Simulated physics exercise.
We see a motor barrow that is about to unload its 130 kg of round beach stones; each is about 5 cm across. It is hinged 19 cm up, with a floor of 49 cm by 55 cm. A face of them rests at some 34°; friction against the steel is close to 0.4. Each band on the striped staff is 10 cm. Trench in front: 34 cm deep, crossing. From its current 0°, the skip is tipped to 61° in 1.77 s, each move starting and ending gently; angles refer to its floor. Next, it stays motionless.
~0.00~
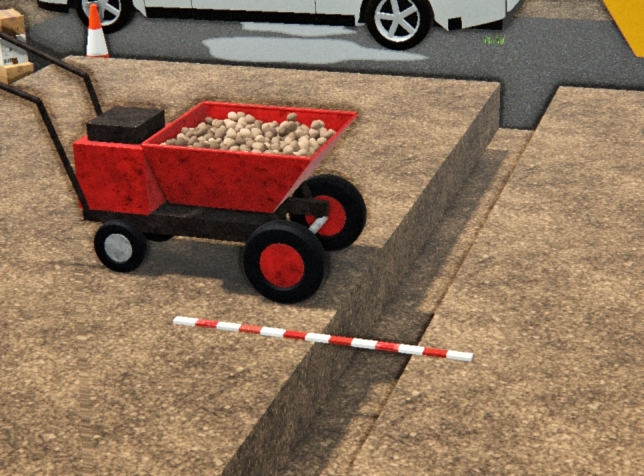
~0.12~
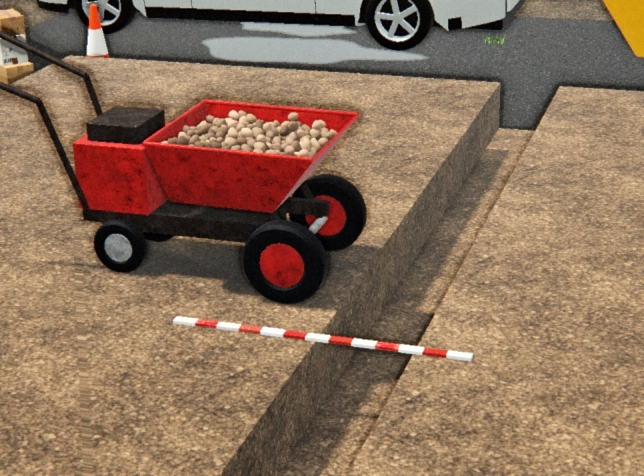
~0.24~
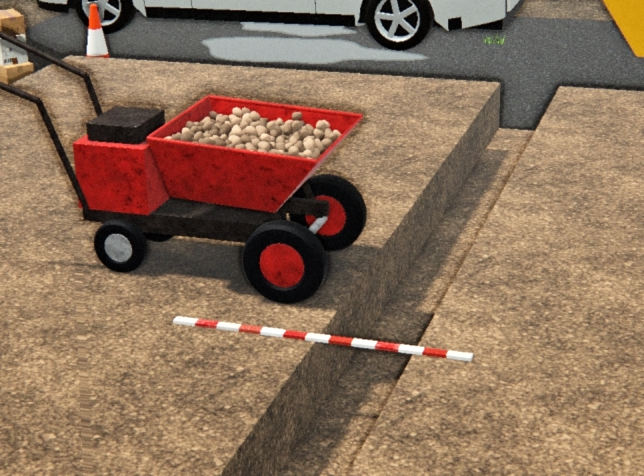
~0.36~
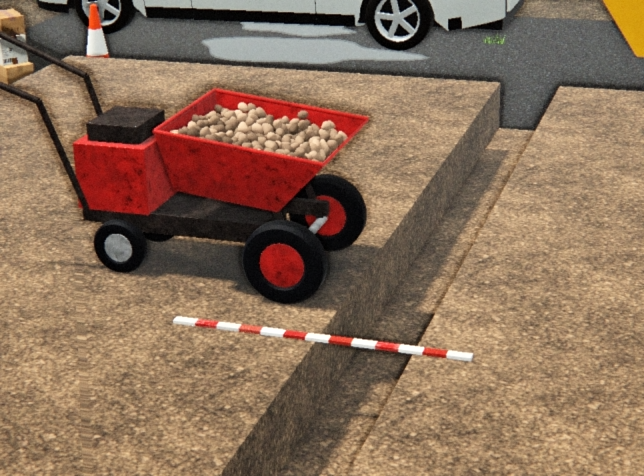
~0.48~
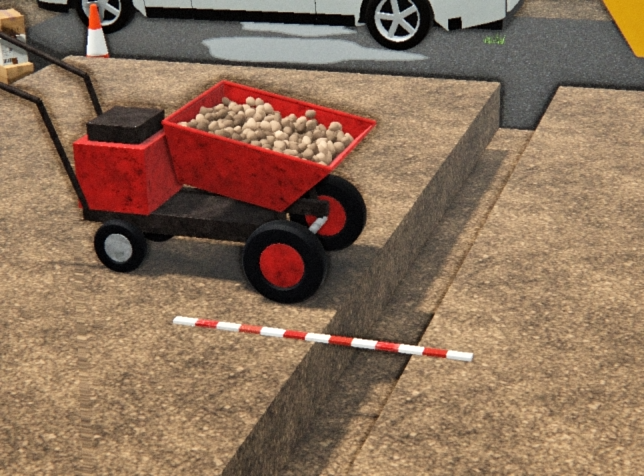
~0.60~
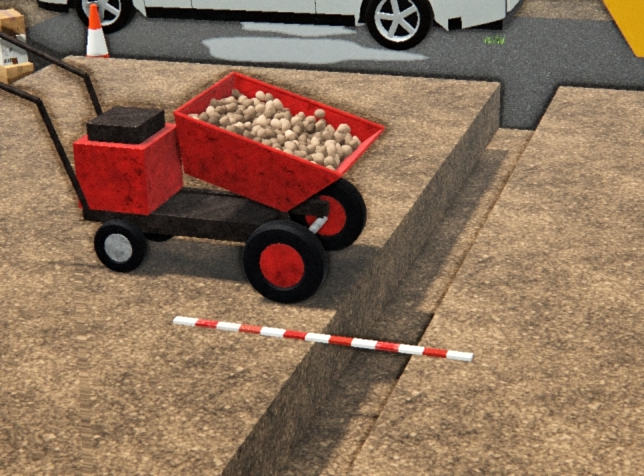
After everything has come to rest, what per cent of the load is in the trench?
I would say 53 percent.
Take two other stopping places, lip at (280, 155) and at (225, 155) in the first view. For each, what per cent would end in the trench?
80 %, then 85 %.
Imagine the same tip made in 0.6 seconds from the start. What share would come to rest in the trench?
About 35 percent, I'd say.
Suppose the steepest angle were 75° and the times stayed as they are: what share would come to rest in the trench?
Some 45 in a hundred, I'd say.
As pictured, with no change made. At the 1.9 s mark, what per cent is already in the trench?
Some 15 per cent.
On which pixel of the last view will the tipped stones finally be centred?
The middle should be near (442, 329).
After 1.3 s the floor is at 52°; 100 % in the skip; the foremost stones are at (398, 203).
After 1.9 s the floor is at 61°; 64 % in the skip, 14 % in the trench, 23 % past the trench; the foremost stones are at (522, 285).
After 2.2 s the floor is at 61°; 39 % in the skip, 21 % in the trench, 40 % past the trench; the foremost stones are at (595, 313).
After 4.2 s the floor is at 61°; 8 % in the skip, 53 % in the trench, 39 % past the trench; the foremost stones are at (632, 320).
